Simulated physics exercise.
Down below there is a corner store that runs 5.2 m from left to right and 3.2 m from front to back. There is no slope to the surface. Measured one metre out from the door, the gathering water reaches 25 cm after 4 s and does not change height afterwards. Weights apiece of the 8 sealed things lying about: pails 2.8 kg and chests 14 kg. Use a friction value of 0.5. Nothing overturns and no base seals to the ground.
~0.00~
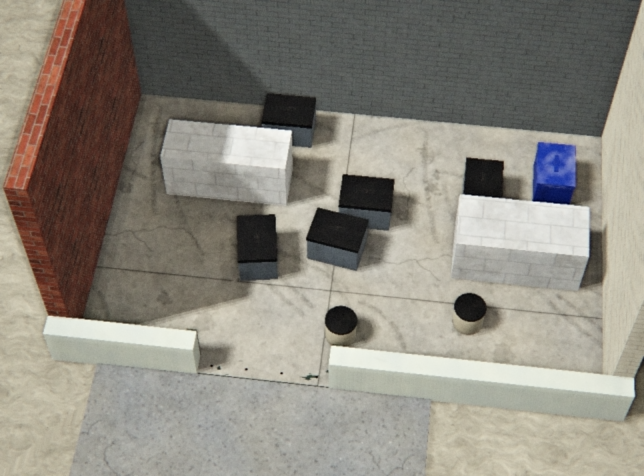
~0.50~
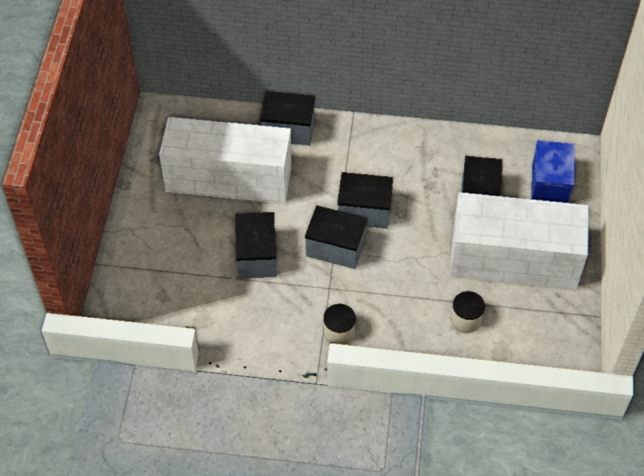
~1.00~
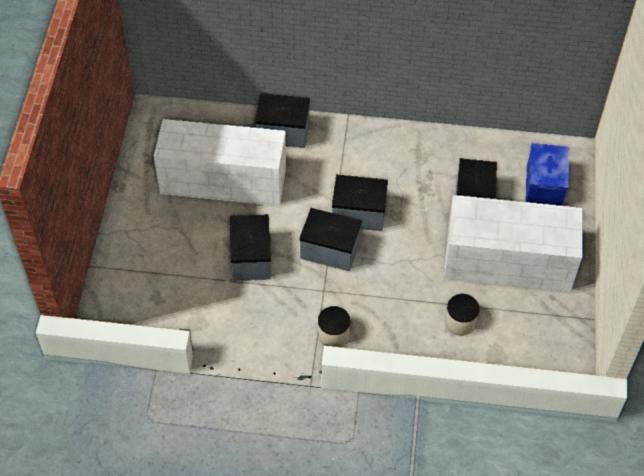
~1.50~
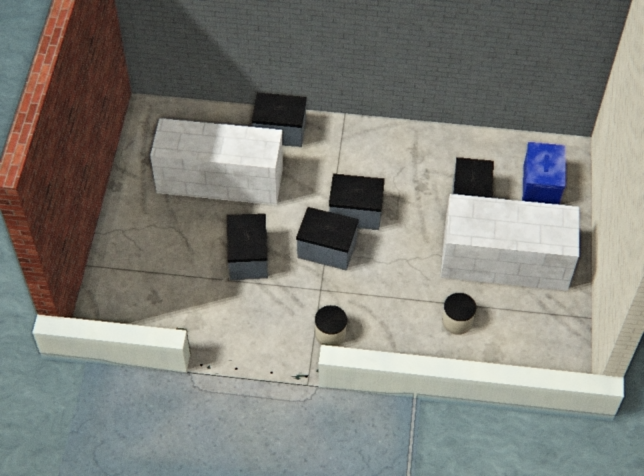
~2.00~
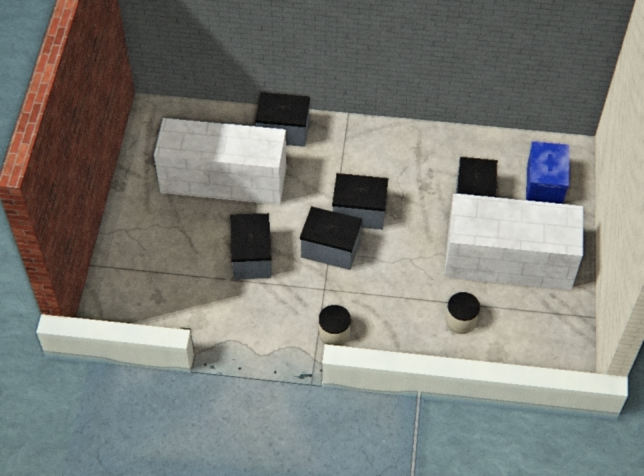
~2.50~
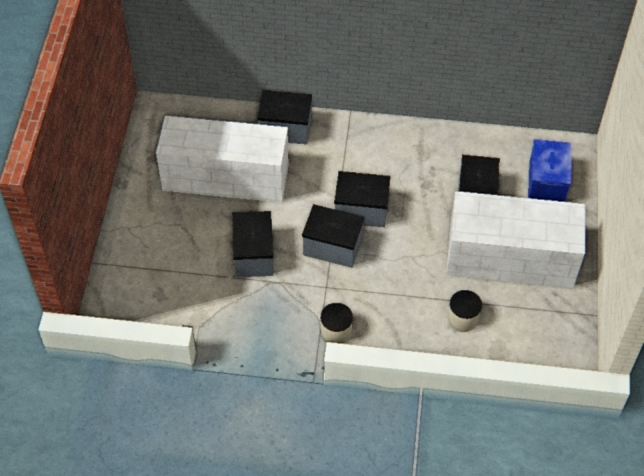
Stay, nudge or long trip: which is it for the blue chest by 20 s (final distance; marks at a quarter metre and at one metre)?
Distance covered: Moderate.
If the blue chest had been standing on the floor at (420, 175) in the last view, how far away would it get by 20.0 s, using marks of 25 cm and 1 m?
By then it winds up well off.
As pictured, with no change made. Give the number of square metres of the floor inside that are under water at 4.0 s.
I'd estimate close to 5.0 m2.
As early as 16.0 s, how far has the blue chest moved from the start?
By that time, close to 50 cm.
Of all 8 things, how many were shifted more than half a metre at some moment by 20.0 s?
8.
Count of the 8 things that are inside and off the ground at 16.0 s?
By my count, 8.
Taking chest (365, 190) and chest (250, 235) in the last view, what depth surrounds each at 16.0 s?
Roughly 22 and 18 cm.
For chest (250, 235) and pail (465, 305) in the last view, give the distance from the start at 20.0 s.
They sit 60 cm and 60 cm away, in the order given.
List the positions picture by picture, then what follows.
The blue chest at (557, 164), on the bottom; 0.0 m2 under water; 0 of 8 have shifted, in the first picture.
The blue chest at (555, 162), on the bottom; 0.0 m2 under water; 0 of 8 have shifted, in the second picture.
The blue chest at (550, 165) rests on the ground; 0.0 m2 under water; 0 of 8 have shifted, in the third picture.
The blue chest at (546, 164) rests on the ground; water covers 0.0 m2; 0 of 8 have shifted, in the fourth picture.
The blue chest at (550, 163) rests on the ground; 0.1 m2 under water; 0 of 8 have shifted, in the fifth picture.
The blue chest at (552, 161) rests on the ground; 0.8 m2 under water; 0 of 8 have shifted, in the sixth picture.
After 4.0 s the blue chest is near (552, 161), 0.0 m from its start, aground; 0 afloat.
After 9.0 s the blue chest is near (583, 180), 0.4 m from its start, afloat; 6 afloat.
After 16.0 s the blue chest is near (586, 188), 0.5 m from its start, afloat; 8 afloat.
After 20.0 s the blue chest is near (587, 186), 0.5 m from its start, afloat; 8 afloat.
